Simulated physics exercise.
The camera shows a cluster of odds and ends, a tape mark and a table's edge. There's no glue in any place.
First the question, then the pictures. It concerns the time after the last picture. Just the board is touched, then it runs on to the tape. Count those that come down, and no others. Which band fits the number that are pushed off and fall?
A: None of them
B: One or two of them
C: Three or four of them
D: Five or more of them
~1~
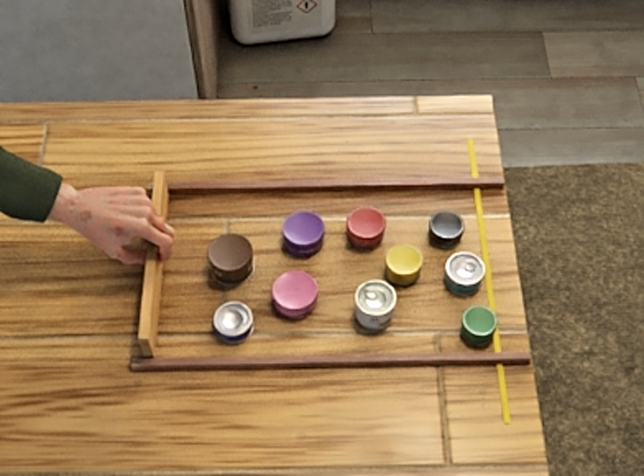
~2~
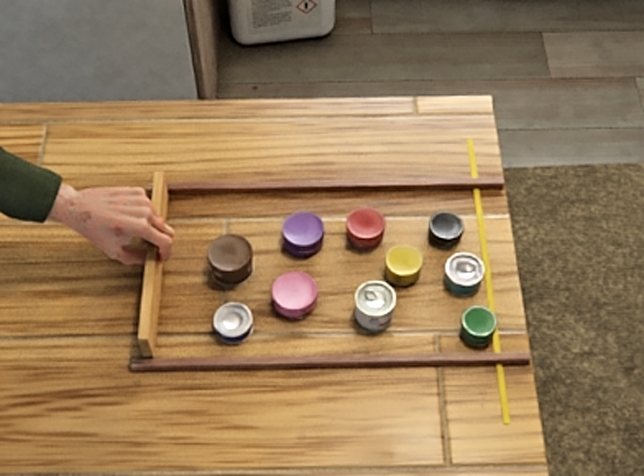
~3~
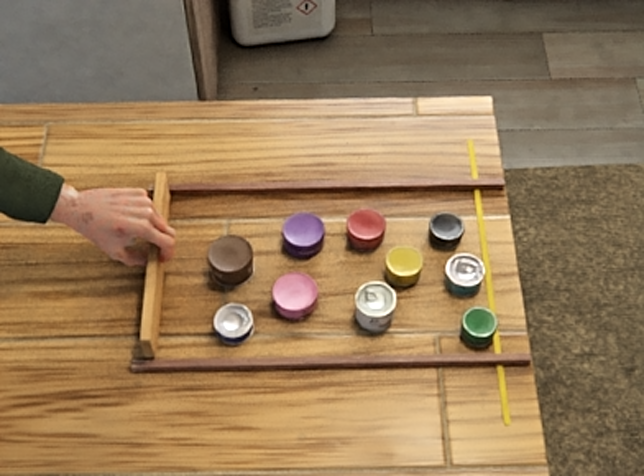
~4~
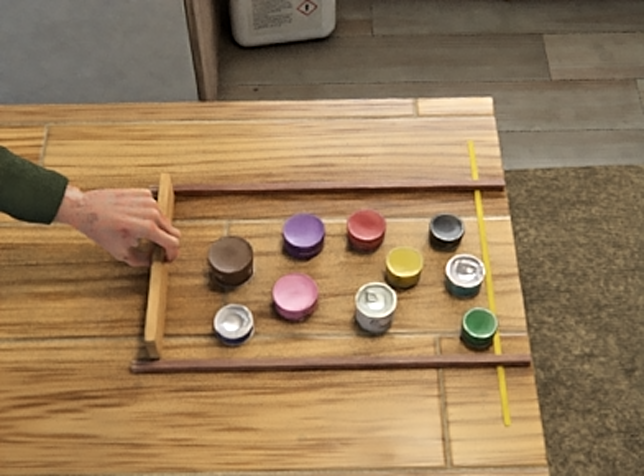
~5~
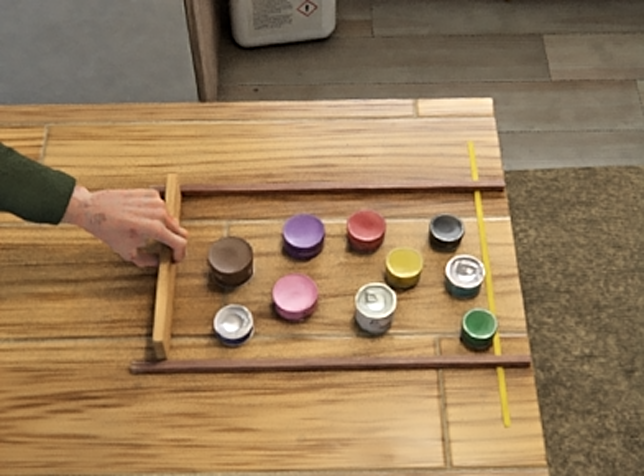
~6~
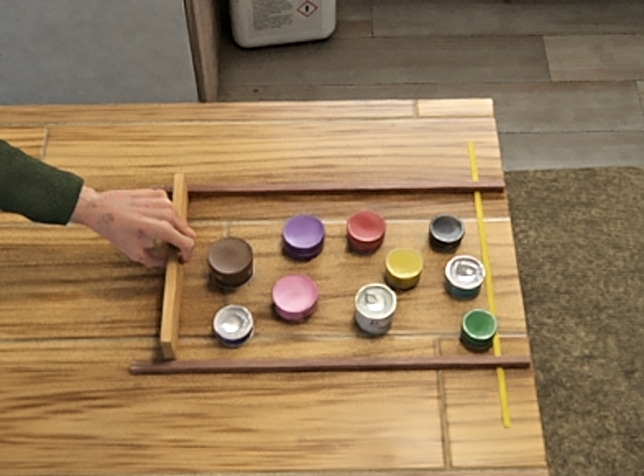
Option D: Five or more of them.
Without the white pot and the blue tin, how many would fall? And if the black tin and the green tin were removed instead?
The counts would be 4 and 4.
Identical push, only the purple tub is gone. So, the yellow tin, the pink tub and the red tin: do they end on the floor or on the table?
The yellow tin falls, the pink tub holds on, the red tin stays on.
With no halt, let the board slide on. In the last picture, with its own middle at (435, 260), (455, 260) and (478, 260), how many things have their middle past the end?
Place by place: 3, 3 and 6.
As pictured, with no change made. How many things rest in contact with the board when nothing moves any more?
4 touch it.
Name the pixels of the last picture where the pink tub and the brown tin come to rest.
About (514, 295), and about (509, 255).
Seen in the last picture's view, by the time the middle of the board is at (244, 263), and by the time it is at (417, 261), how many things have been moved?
Respectively 2 and 10.
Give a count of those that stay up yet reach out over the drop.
The overhang total is 4.
Soon after, none off yet; green tin at rest near (479, 329); turquoise pot at rest near (464, 278); black tin at rest near (446, 233).
After that, none off yet; green tin at rest near (482, 329); turquoise pot displaced a little near (482, 281); black tin displaced about its own width near (480, 236).
In the end, the number that fall off is five or more; gone, red tin, white pot, yellow tin, black tin, turquoise pot and green tin.
